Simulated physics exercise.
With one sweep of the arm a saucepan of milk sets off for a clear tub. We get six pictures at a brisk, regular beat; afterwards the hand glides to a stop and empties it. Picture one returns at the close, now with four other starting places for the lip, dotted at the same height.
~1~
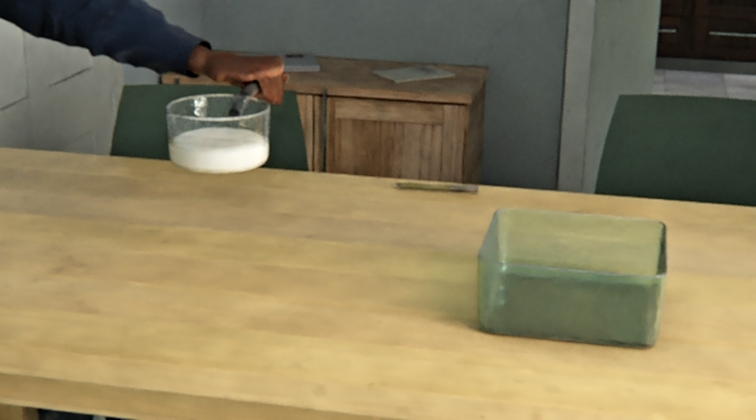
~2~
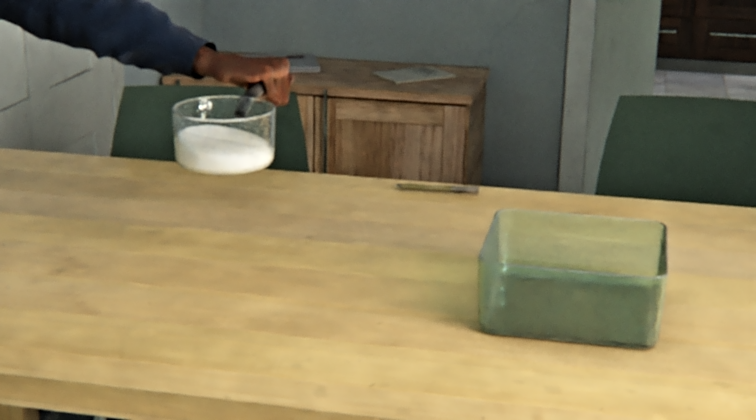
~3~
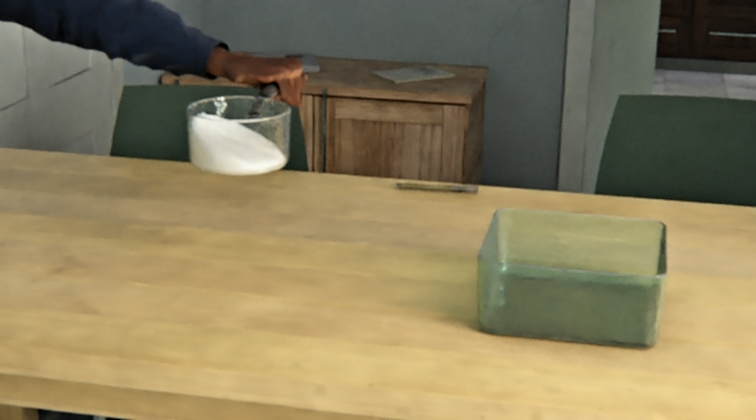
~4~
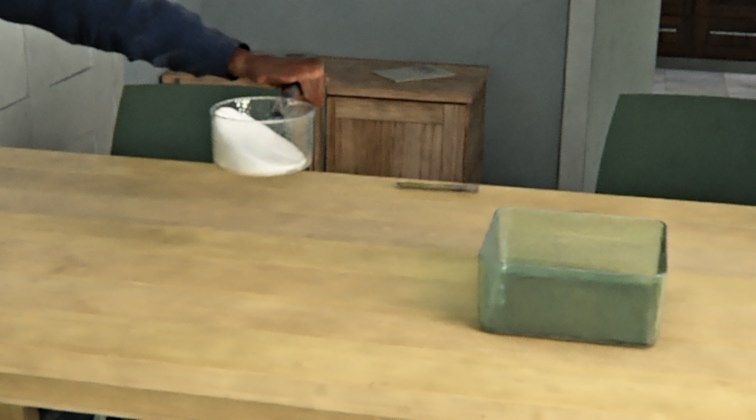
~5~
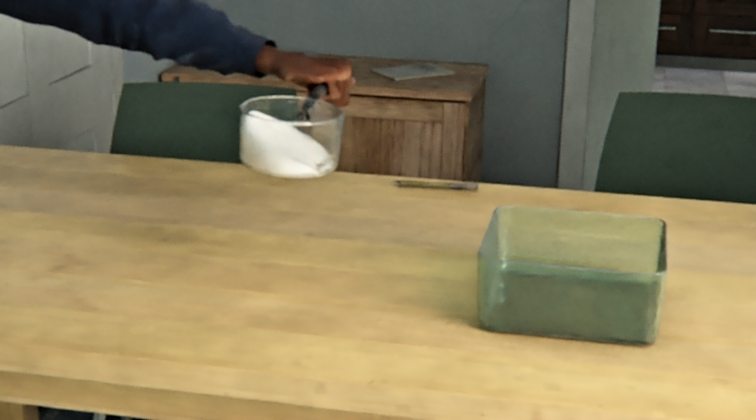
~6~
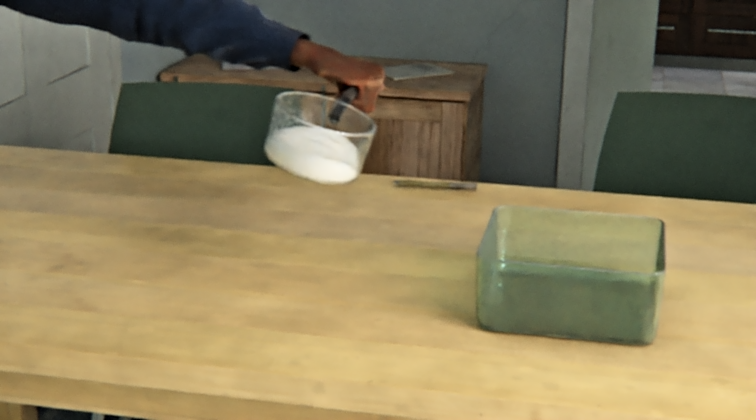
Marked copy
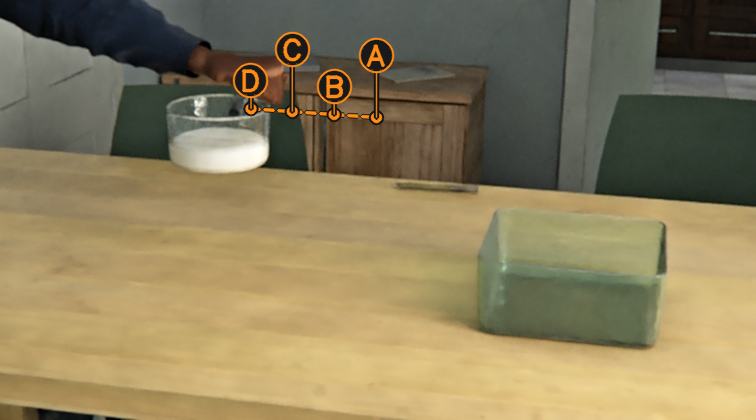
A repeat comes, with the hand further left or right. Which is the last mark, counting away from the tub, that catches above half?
Choose C.
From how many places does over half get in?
Three of the four.
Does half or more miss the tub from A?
No.
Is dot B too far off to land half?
No.
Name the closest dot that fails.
Here it is dot D.
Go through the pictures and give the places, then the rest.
In the first picture, upright, lip at (265, 109); tub from (478, 328) to (657, 347); nothing has left yet.
In the second picture, upright, lip at (271, 111); nothing has left yet.
In the third picture, upright, lip at (286, 111); nothing has left yet.
In the fourth picture, upright, lip at (310, 112); nothing has left yet.
In the fifth picture, tipped about 4°, lip at (340, 116); nothing has left yet.
In the sixth picture, tipped about 17°, lip at (373, 129); nothing has left yet.
On the marked copy, A at (376, 117); B at (334, 114); C at (292, 111); D at (250, 108).
Choosing A, about 80 % lands in the tub, 5 % falls short and 15 % goes beside or beyond.
Choosing B, about 85 % lands in the tub, 11 % falls short and 4 % goes beside or beyond.
Choosing C, about 67 % lands in the tub, 28 % falls short and 5 % goes beside or beyond.
Choosing D, about 31 % lands in the tub, 64 % falls short and 5 % goes beside or beyond.
